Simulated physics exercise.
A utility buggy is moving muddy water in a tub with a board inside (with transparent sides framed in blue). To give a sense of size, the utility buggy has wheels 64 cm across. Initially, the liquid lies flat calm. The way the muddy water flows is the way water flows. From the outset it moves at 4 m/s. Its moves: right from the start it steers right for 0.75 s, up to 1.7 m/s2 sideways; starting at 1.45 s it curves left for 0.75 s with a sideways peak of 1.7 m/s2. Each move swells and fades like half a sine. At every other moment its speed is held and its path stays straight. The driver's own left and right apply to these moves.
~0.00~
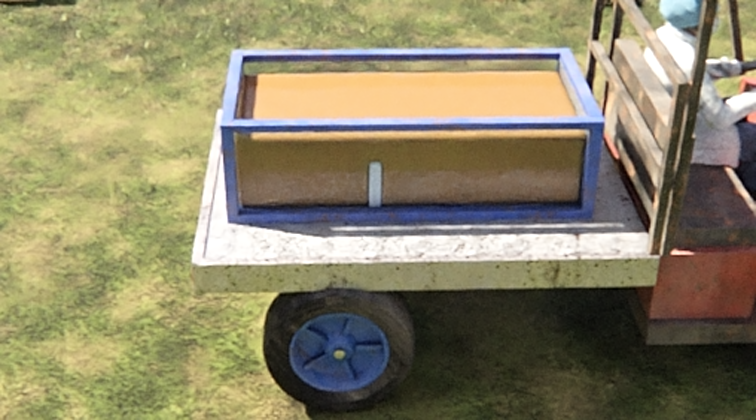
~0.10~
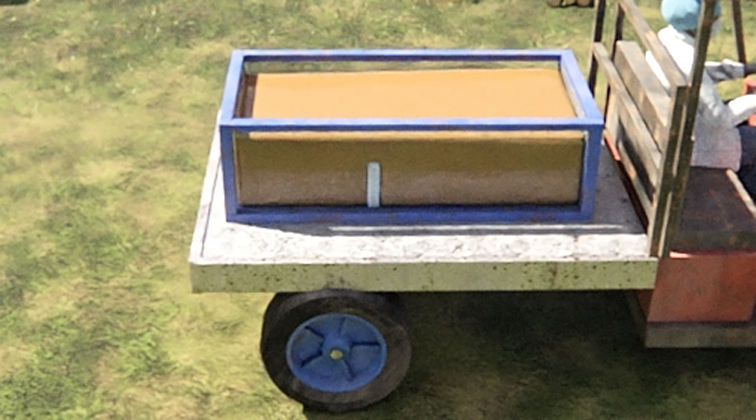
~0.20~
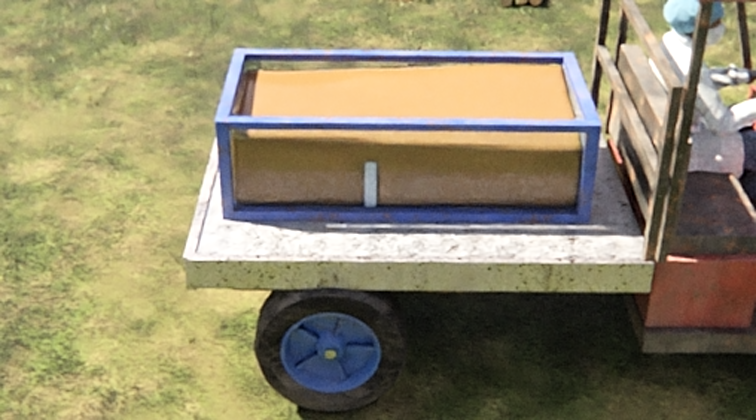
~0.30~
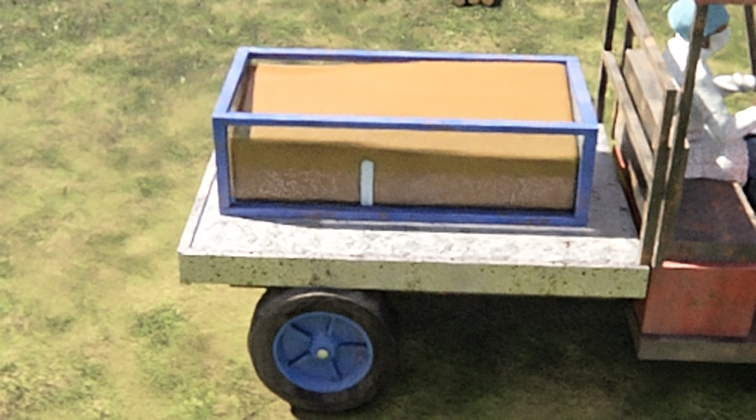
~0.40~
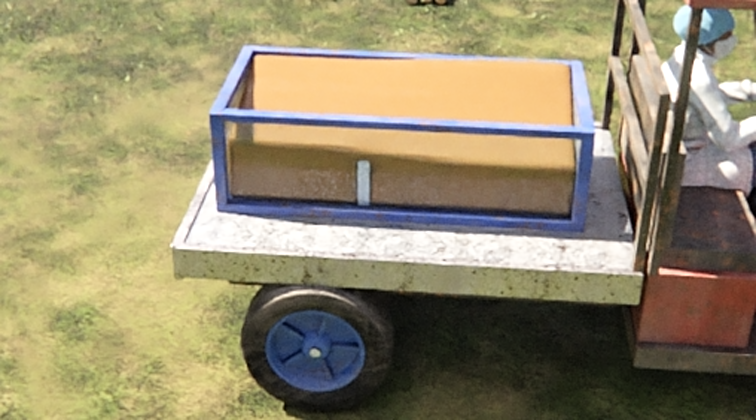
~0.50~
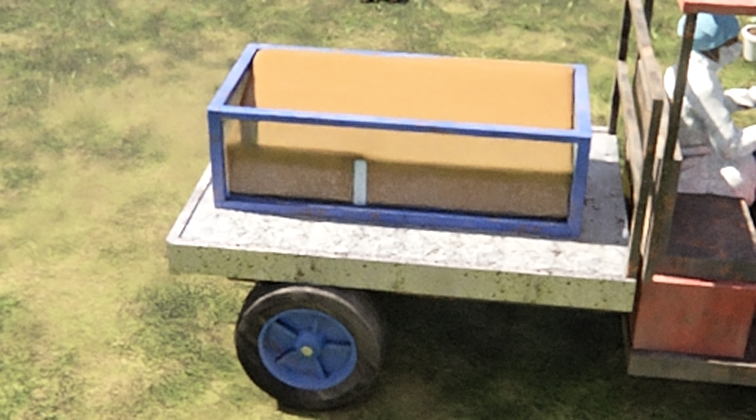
The clip opens with brown, muddy water lying level in a clear-sided, blue-framed tub on a buggy's pale flatbed, a driver partly visible at right. The water then steadily climbs the far side and sinks along the near side around a short pale upright strip, while the bed and blue-hubbed wheel shift slightly left.
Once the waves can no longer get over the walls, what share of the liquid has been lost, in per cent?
8 per cent.
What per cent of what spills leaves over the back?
Share: Around 10%.
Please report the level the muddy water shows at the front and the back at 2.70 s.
The front reads 30 cm and the back reads 32 cm.
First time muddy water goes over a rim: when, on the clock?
Roughly 0.9 seconds.
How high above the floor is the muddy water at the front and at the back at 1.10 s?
The front stands at 34 cm and the back at 34 cm.
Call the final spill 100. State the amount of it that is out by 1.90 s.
Roughly 10 % of the total.
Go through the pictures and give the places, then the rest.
The first picture shows level at the front (546, 75); level at the back (259, 80); still flat; board top at (376, 165); the front is on the right, levels are read along the far wall; a wheel hub at (340, 359).
The second picture shows level at the front (547, 76); level at the back (260, 80); still flat.
The third picture shows level at the front (549, 68); level at the back (261, 77); rising 5° towards the far side.
The fourth picture shows level at the front (552, 70); level at the back (263, 67); rising 12° towards the far side.
The fifth picture shows level at the front (556, 68); level at the back (266, 63); rising 17° towards the far side.
The sixth picture shows level at the front (558, 71); level at the back (270, 54); rising 19° towards the far side; a wheel hub at (306, 356).
Then, 1.10 s in, front 34 cm, middle 34 cm, back 35 cm above the floor; the loss stands at 1 per cent, over the far side.
Then, 1.90 s in, front 35 cm, middle 35 cm, back 34 cm above the floor; the loss stands at 1 per cent, over the far side.
Then, 2.70 s in, front 31 cm, middle 31 cm, back 32 cm above the floor; the loss stands at 5 per cent, over the near side.
Then, 5.18 s in, the loss stands at 8 per cent, mostly over the near side, some over the far side, 24 of 314 litres.
